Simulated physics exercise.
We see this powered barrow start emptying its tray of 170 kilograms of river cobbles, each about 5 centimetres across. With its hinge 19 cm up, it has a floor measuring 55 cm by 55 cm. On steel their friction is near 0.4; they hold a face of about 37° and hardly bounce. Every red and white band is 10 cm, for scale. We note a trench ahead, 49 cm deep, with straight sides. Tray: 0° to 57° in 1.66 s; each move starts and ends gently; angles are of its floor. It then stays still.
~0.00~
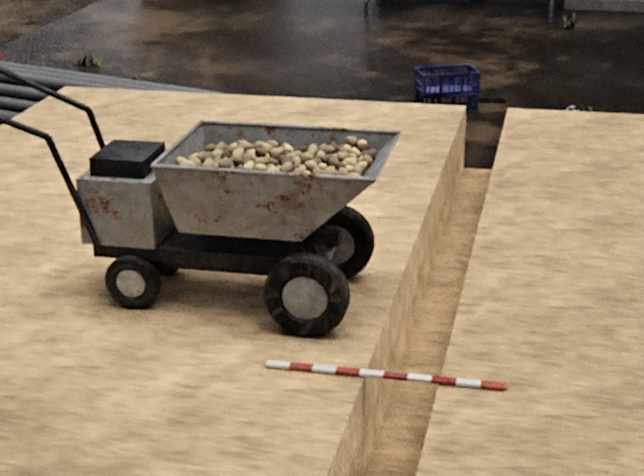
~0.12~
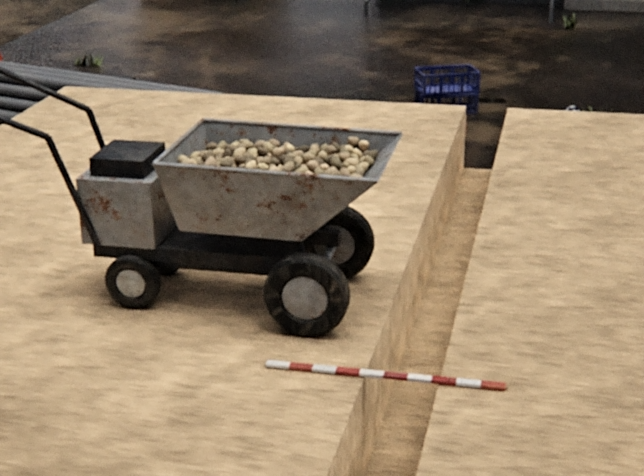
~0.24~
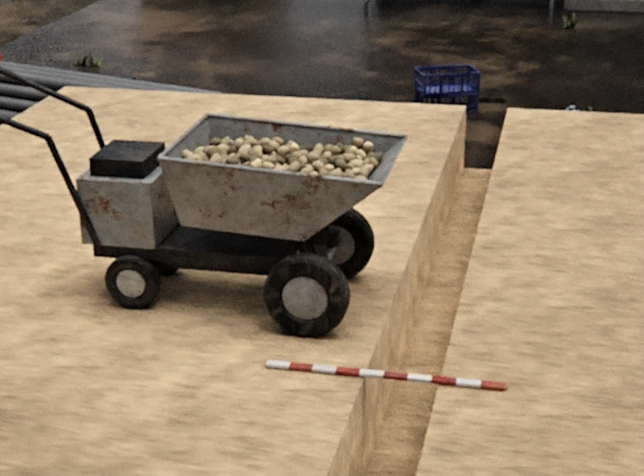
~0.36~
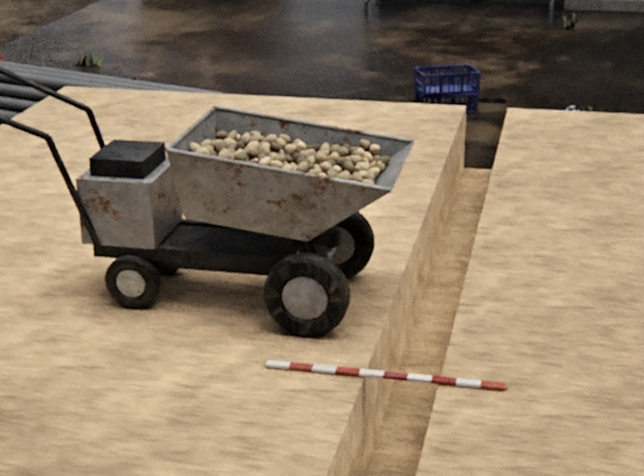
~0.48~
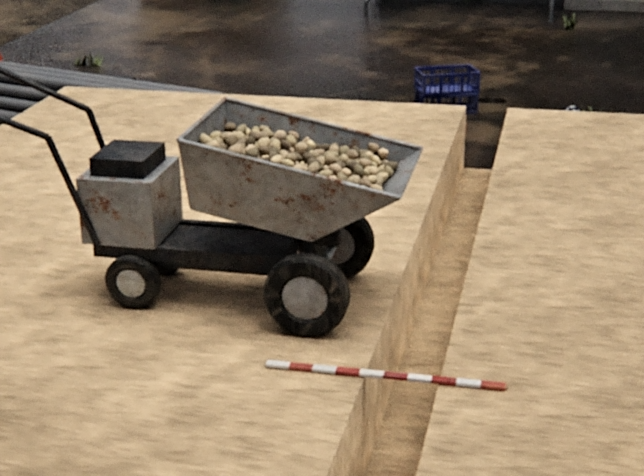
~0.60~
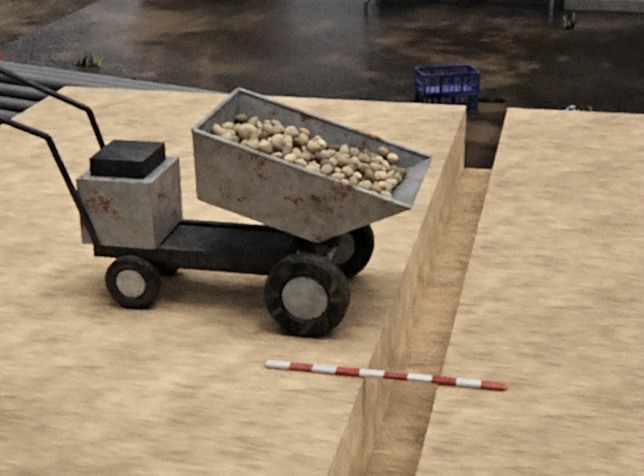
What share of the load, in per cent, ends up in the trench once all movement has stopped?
About 22 per cent.
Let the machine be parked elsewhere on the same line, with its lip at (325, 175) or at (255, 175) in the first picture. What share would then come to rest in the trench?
Roughly 65 in a hundred, then 65 in a hundred.
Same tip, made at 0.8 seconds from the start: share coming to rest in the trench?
Something close to 20 per cent.
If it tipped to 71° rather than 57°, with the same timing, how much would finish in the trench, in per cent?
Some 0% would finish there.
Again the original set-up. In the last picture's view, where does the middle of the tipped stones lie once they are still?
Roughly at pixel (495, 314).
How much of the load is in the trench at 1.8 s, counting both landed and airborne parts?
Close to 0 per cent at that time.
After 1.2 s the floor is at 48°; 100 % in the tray; the foremost stones are at (441, 236).
After 1.8 s the floor is at 57°; 78 % in the tray, 22 % past the trench; the foremost stones are at (547, 334).
After 2.1 s the floor is at 57°; 50 % in the tray, 50 % past the trench; the foremost stones are at (617, 326).
After 4.1 s the floor is at 57°; 7 % in the tray, 22 % in the trench, 71 % past the trench; the foremost stones are past the picture's edge.
